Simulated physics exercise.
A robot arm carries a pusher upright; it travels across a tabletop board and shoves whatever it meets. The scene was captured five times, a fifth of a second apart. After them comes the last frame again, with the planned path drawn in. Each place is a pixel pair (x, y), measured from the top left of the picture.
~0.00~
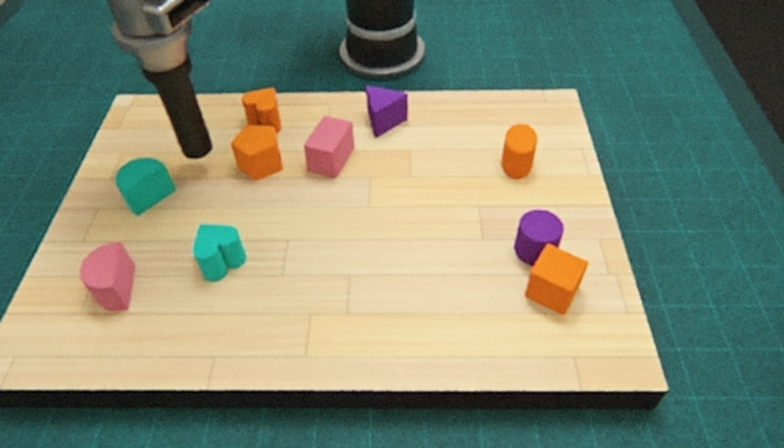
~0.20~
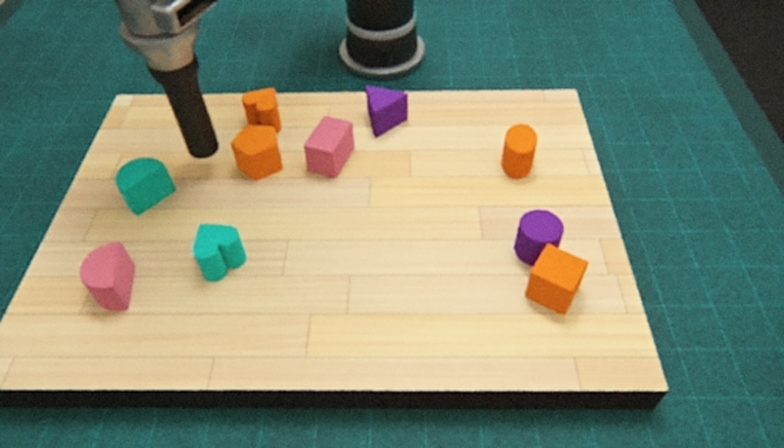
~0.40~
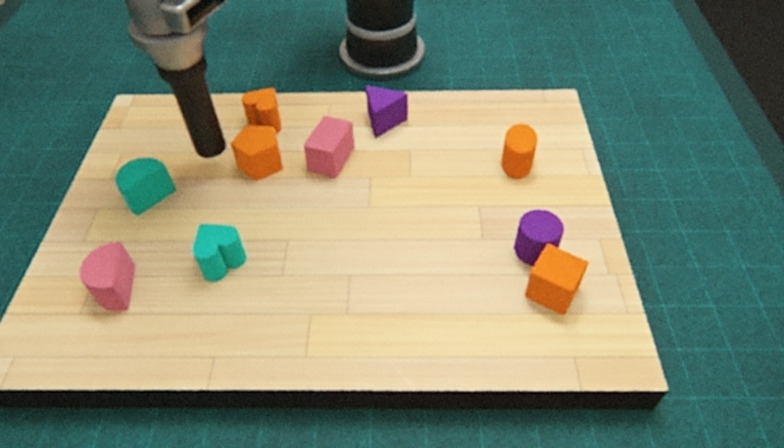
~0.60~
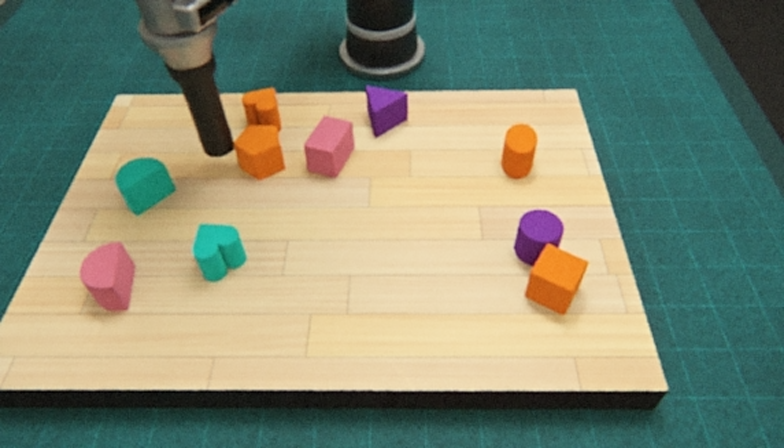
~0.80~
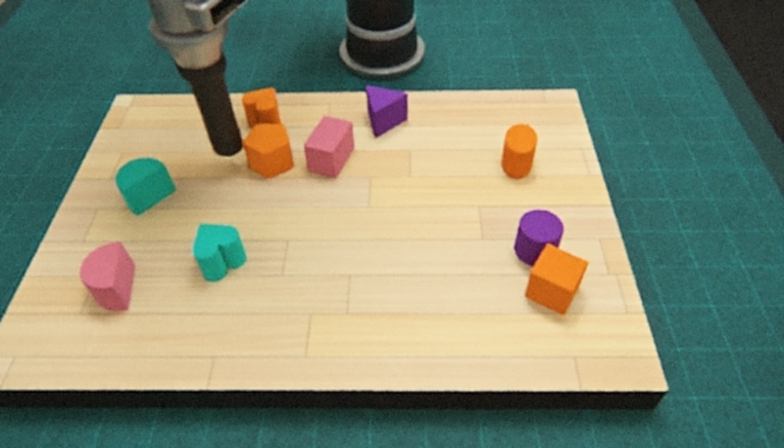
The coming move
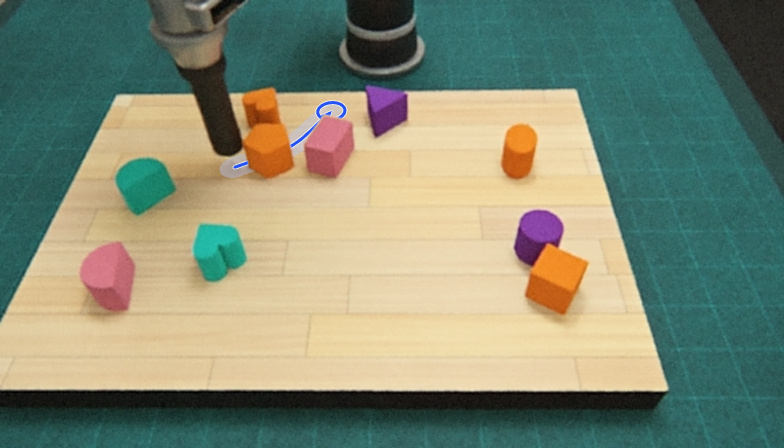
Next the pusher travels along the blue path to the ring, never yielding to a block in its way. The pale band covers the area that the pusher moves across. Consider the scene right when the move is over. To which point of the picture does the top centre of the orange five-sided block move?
Roughly at (335, 116).
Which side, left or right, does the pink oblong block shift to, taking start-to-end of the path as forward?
The shift is rightward.
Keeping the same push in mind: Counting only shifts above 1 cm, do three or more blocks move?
I'd say no.
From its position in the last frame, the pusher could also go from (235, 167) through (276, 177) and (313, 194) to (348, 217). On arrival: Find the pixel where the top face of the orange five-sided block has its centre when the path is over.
Pixel (309, 137).
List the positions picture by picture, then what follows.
The first picture shows tip of the pusher (198, 150), middles of tops, orange heart-shaped block (261, 98), orange five-sided block (255, 138), pink oblong block (328, 133).
The second picture shows pusher (204, 149), nothing pushed.
The third picture shows pusher (212, 149), nothing pushed.
The fourth picture shows pusher (220, 148), orange five-sided block (258, 138).
The fifth picture shows pusher (229, 148), orange heart-shaped block (261, 98), orange five-sided block (267, 136), pink oblong block (328, 133).
The line goes from (235, 167) via (293, 145), ending at (331, 111).
The first path, step by step. One third of the way, pusher (271, 134); orange five-sided block (308, 129), turned 25° clockwise; pink oblong block (343, 135), turned 10° anticlockwise.
Two thirds of the way, pusher (304, 114); orange five-sided block (333, 119), turned 65° clockwise; pink oblong block (360, 137), turned 15° clockwise.
At the end, pusher (329, 92); orange heart-shaped block unmoved; orange five-sided block (335, 116), turned 85° clockwise; pink oblong block (360, 137), turned 15° clockwise.
